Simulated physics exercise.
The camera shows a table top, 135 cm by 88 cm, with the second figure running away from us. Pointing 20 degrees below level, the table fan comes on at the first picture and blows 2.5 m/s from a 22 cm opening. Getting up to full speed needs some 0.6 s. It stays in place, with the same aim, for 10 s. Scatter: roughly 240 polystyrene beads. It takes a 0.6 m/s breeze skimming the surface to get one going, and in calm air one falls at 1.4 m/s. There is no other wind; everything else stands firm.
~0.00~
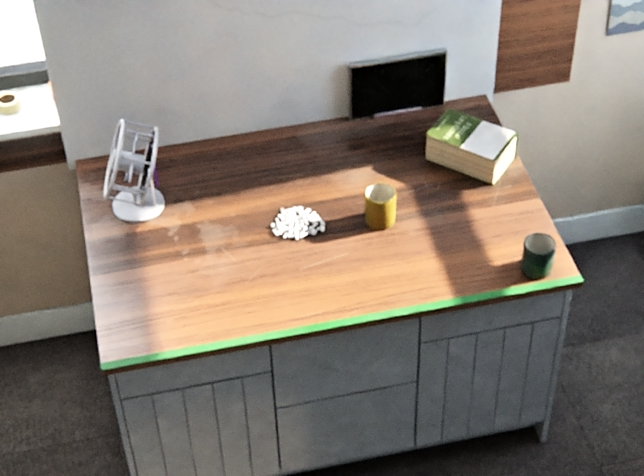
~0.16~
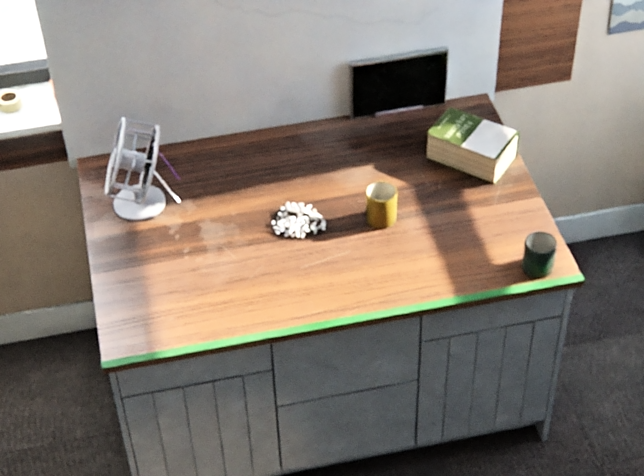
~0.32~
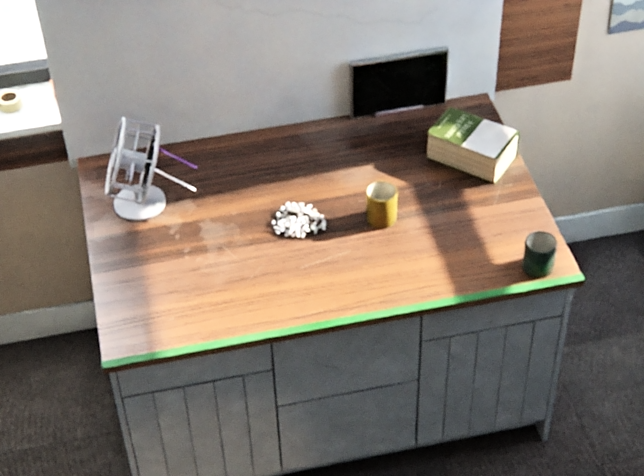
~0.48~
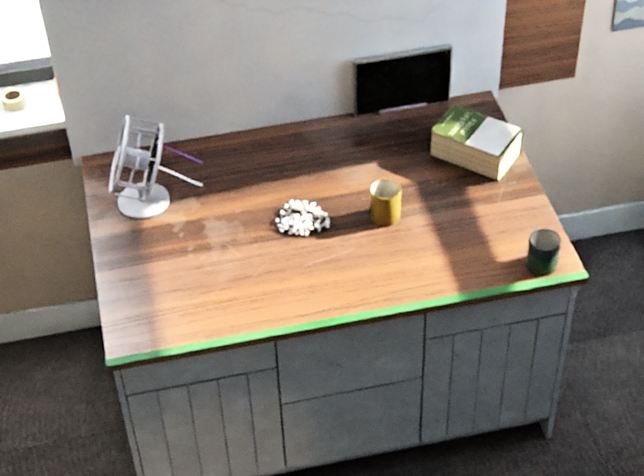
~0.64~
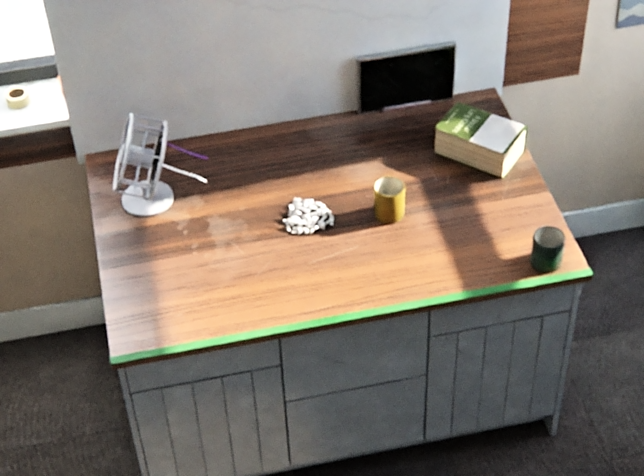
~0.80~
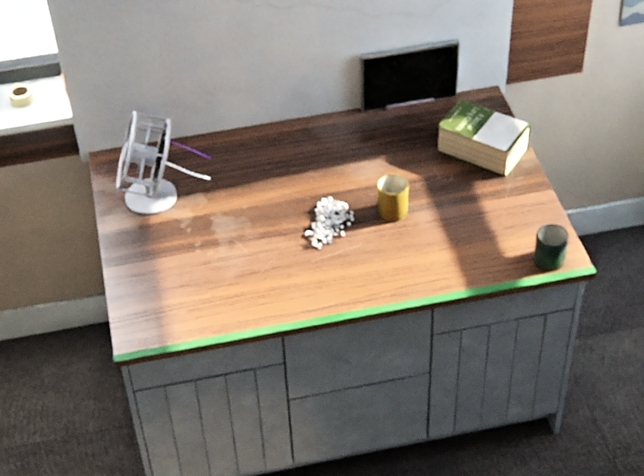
Ribbons on a small table fan lifted and streamed to the right, and then the pile of white beads near the mustard mug, barely stirring at first, shifted and spread slightly rightward across the wooden top.
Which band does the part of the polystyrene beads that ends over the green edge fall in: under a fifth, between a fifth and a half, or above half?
The part that ends there is greater than one half.
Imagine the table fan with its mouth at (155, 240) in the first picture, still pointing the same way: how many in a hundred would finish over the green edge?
I'd expect close to 0 per cent.
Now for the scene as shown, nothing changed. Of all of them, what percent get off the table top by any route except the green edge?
I would say close to 10 %.
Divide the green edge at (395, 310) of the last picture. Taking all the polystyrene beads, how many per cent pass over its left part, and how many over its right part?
My take is close to 0 percent on the left side and near 90 percent on the right.
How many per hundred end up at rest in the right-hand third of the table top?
Share at the end: Close to 0 %.
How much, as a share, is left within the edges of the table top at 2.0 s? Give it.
The share then is about 5 %.
After 2.0 s, 86 % are over the green edge; 88 % have settled or left.
After 3.2 s, 88 % are over the green edge; 99 % have settled or left.
After 5.5 s, 88 % are over the green edge; 100 % have settled or left.
After 10.0 s, at the end, 88 % are over the green edge.
